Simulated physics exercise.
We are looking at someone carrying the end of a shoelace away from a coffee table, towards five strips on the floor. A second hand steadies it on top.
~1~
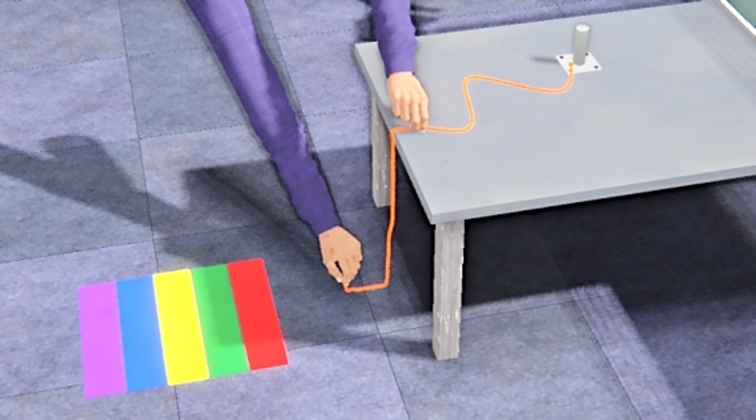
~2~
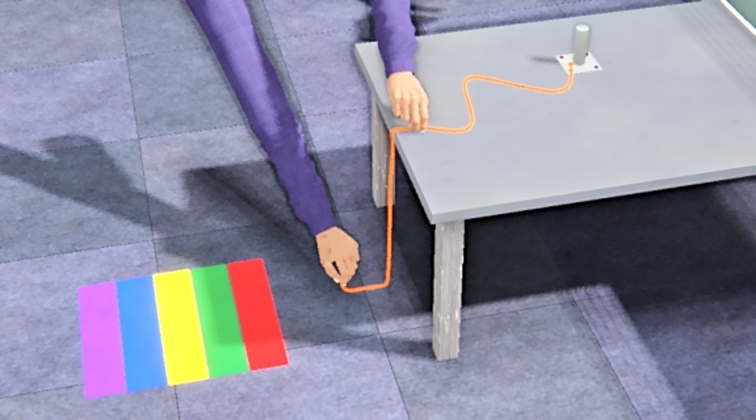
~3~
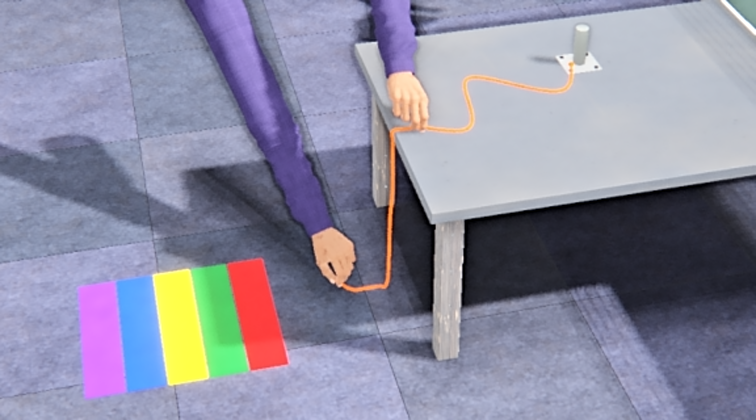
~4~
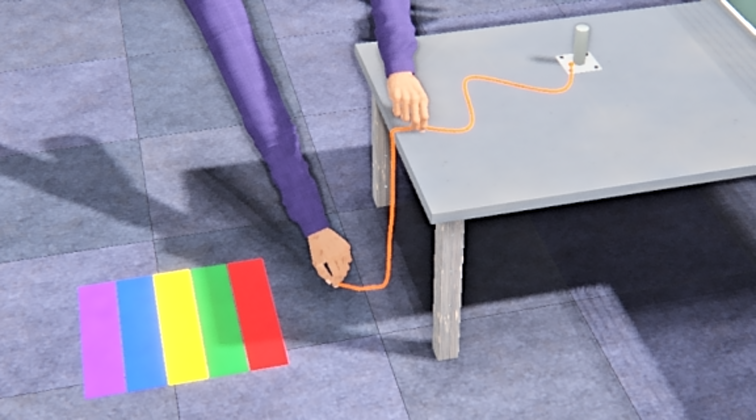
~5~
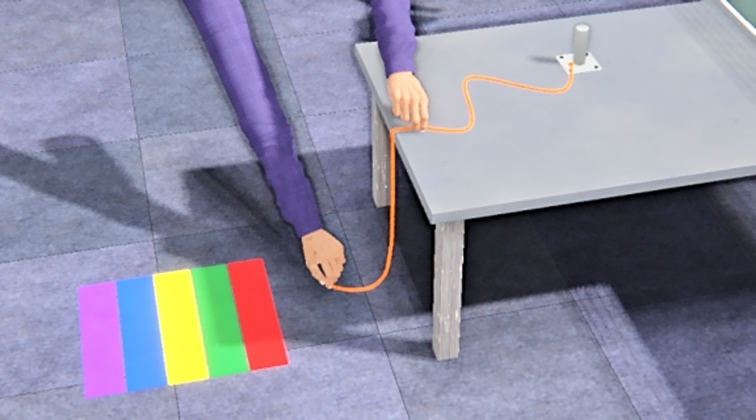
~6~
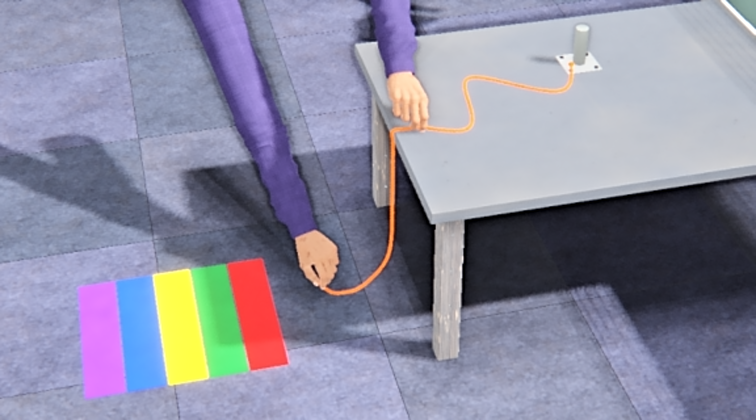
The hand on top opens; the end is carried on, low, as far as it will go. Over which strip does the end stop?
The purple one.
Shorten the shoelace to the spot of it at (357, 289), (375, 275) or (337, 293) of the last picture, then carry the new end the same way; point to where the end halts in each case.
In that order: (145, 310), (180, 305) and (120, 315).
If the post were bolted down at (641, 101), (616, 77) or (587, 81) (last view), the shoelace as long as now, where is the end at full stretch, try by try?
In that order: (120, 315), (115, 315) and (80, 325).
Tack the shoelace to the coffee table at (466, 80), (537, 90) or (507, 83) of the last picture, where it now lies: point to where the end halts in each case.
In that order: (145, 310), (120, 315) and (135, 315).
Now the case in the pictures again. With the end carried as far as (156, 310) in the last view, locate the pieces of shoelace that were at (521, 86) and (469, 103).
Near (495, 91) and (401, 115).
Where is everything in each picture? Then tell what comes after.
The first frame shows end (344, 281); red (265, 347); green (225, 353); yellow (185, 360); blue (145, 367); purple (103, 374).
The second frame shows end (341, 281); shoelace through (570, 84) (492, 80) (472, 114) (405, 129) (390, 198) (388, 267).
The third frame shows end (337, 282).
The fourth frame shows end (333, 282); shoelace through (570, 84) (492, 80) (472, 114) (405, 129) (393, 198) (388, 267).
The fifth frame shows end (327, 283).
The sixth frame shows end (320, 284); shoelace through (570, 84) (492, 80) (472, 114) (405, 129) (392, 198) (382, 266).
Early on, end near (157, 310); over blue.
Midway, end near (116, 317); over purple.
At the end of the slack, end near (92, 321); over purple. It halts on the purple strip.
